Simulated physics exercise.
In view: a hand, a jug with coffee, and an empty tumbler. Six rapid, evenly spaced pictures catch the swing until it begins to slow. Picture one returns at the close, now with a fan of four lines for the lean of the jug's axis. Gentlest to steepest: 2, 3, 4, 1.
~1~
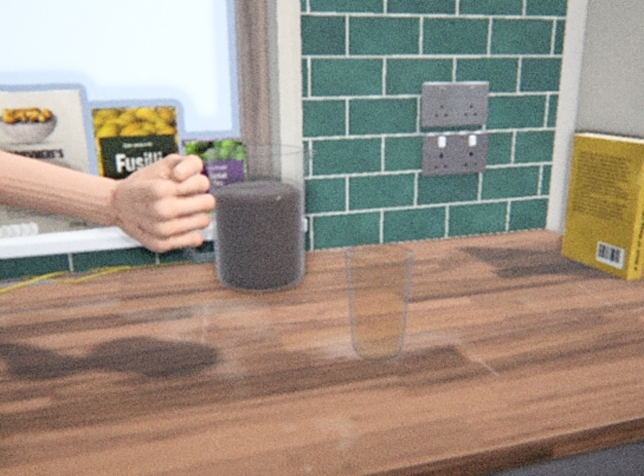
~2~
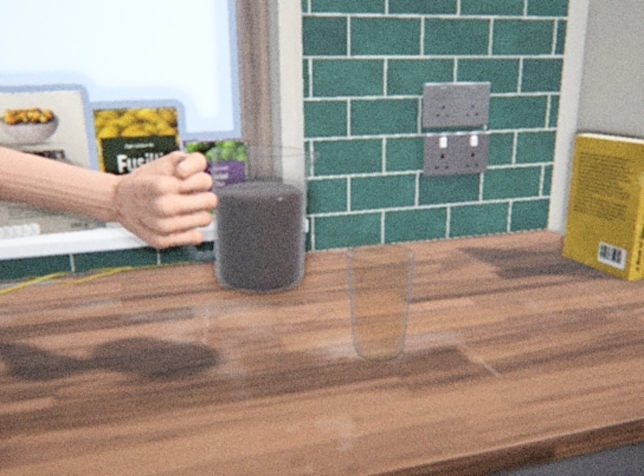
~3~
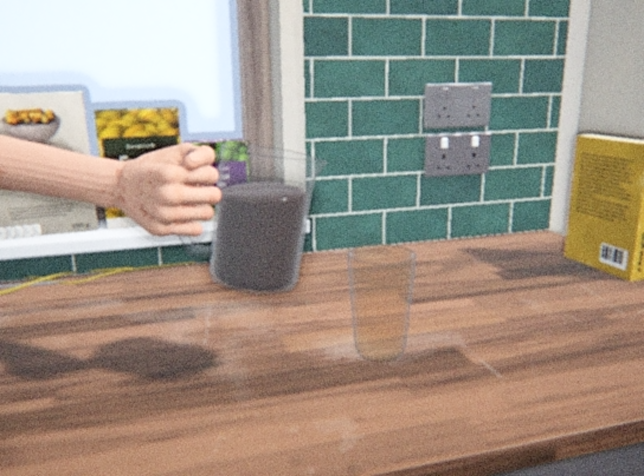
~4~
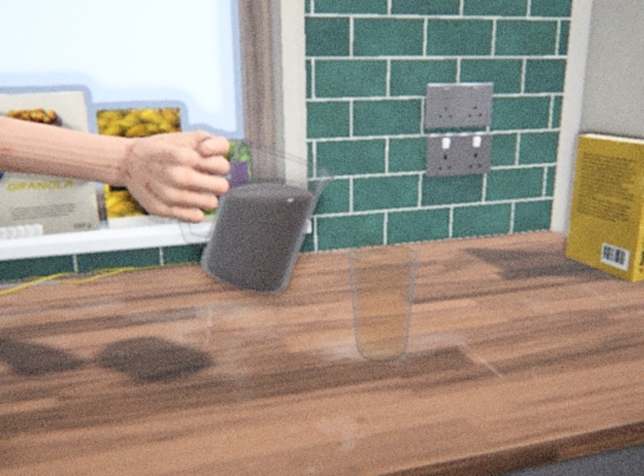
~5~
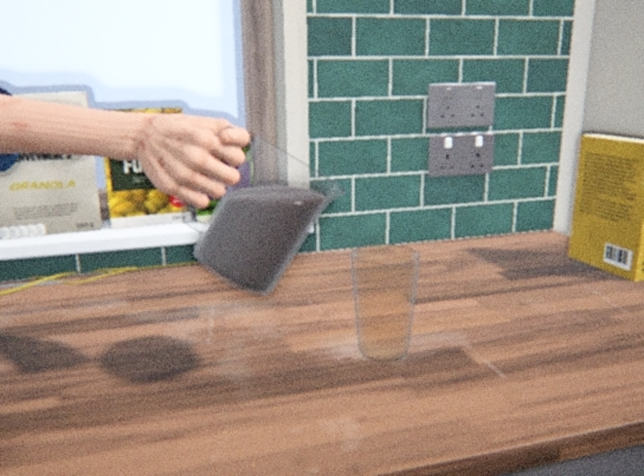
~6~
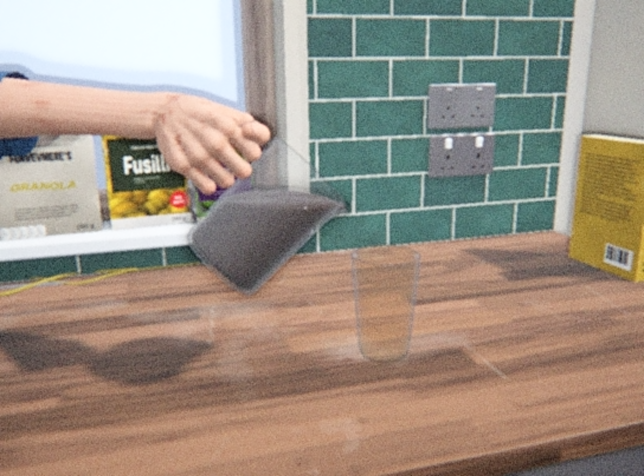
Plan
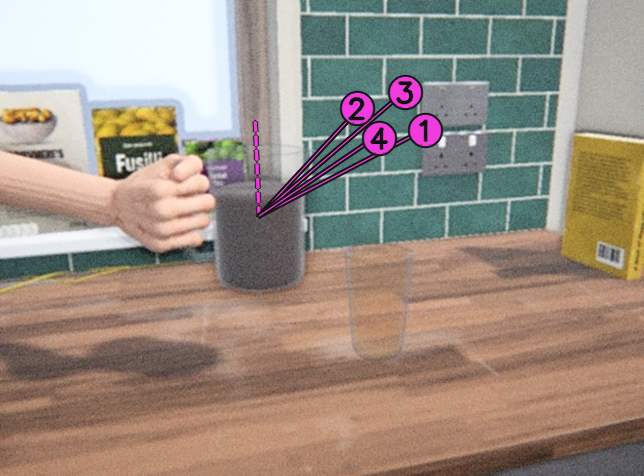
A hand tilting a clear jug of dark coffee steadily rightward beside an empty glass tumbler on a wooden kitchen counter.
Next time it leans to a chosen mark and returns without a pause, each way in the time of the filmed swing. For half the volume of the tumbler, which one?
1 beats the others.
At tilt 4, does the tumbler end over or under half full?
Under half.
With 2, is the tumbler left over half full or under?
Under.
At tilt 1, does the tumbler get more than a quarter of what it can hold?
Yes.
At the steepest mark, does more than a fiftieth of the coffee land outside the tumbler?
No, it does not.
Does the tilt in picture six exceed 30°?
Yes.
On the marked copy, 1 at (409, 137); 2 at (346, 122); 3 at (391, 102); 4 at (363, 145).
Choosing 1, the tumbler ends with about 49 % of what it can hold.
Choosing 2, the tumbler ends with about 8 % of what it can hold.
Choosing 3, the tumbler ends with about 17 % of what it can hold.
Choosing 4, the tumbler ends with about 31 % of what it can hold.
